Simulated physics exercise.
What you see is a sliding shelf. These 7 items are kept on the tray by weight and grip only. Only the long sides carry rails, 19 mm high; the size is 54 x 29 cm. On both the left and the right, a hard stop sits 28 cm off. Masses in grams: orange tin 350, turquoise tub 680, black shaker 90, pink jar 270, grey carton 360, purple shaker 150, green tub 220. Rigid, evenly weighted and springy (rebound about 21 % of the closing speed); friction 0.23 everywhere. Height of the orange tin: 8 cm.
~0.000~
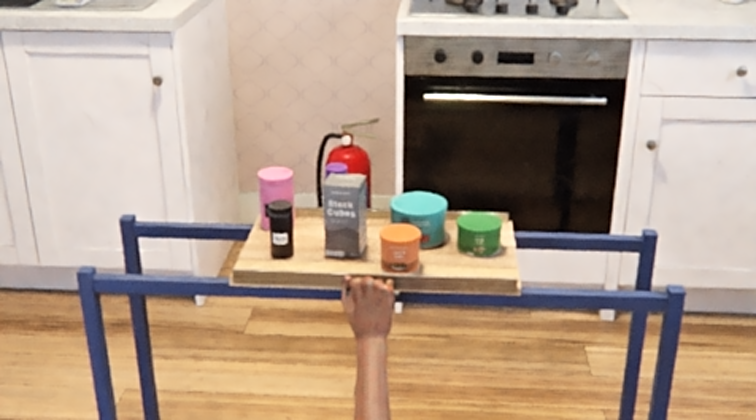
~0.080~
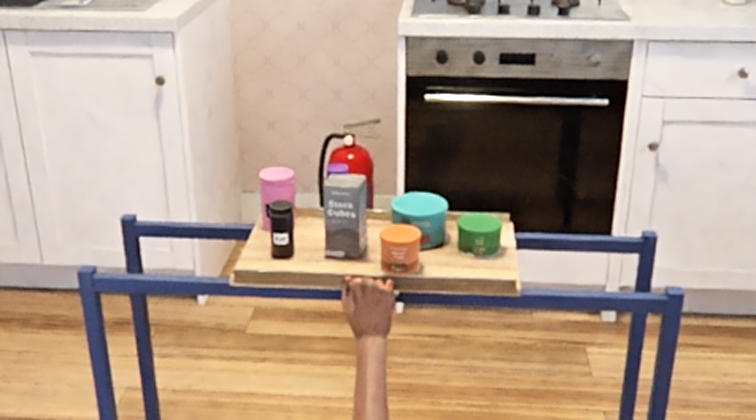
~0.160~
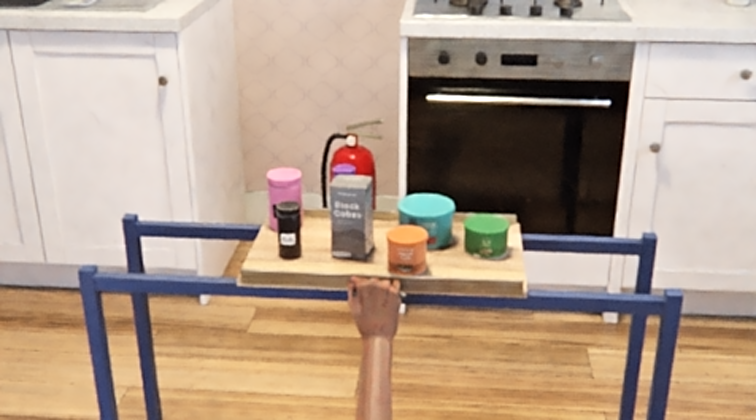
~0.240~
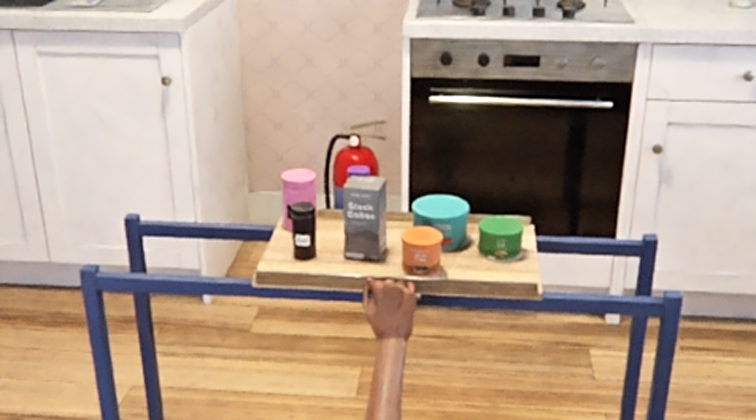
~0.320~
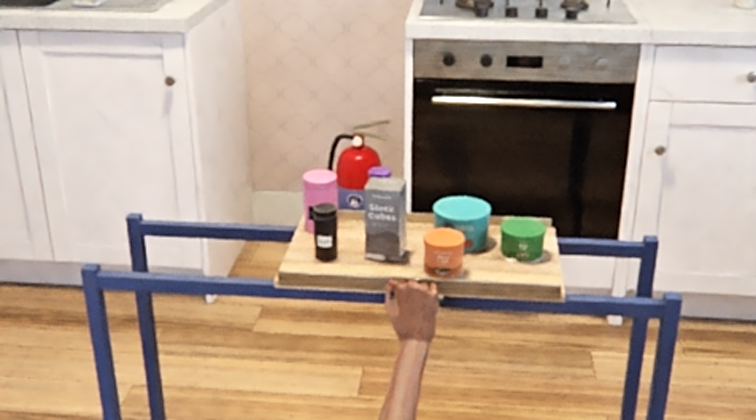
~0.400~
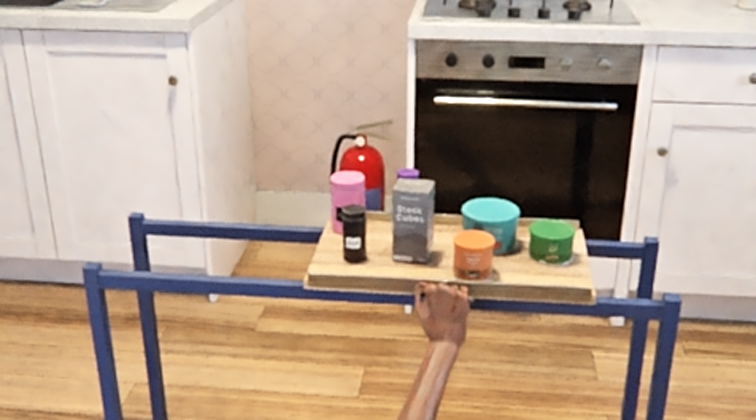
A wooden tray holding a grey carton, an orange tin, two tubs and other containers rests still on blue rails, then slides right, with a hand at its front edge, in a kitchen with an oven and fire extinguisher.
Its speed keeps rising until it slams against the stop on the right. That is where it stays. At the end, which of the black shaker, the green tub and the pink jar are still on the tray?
In the end the black shaker is safe on the tray; the green tub is missing from the tray; the pink jar is safe on the tray.
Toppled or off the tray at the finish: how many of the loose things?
3.
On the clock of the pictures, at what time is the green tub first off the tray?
I'd put it at some 0.6 s.
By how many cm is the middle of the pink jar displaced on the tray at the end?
Net shift near 20 cm.
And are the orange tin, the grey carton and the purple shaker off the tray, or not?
Outcome: The orange tin departs its support; the grey carton remains on its support; the purple shaker remains on its support.
After 0.70 s, tray moved 28 cm right; green tub now off the tray; black shaker moved 14 cm near (492, 240); pink jar moved 13 cm near (471, 209).
After 1.00 s, tray moved 28 cm right; orange tin and turquoise tub now off the tray; black shaker moved 25 cm near (546, 243); pink jar moved 20 cm near (503, 210).
In the end (1.6 s), off the tray, orange tin, turquoise tub and green tub; not toppled but over 5 cm from the start, black shaker, pink jar, grey carton and purple shaker. In the last view, black shaker near (546, 243).
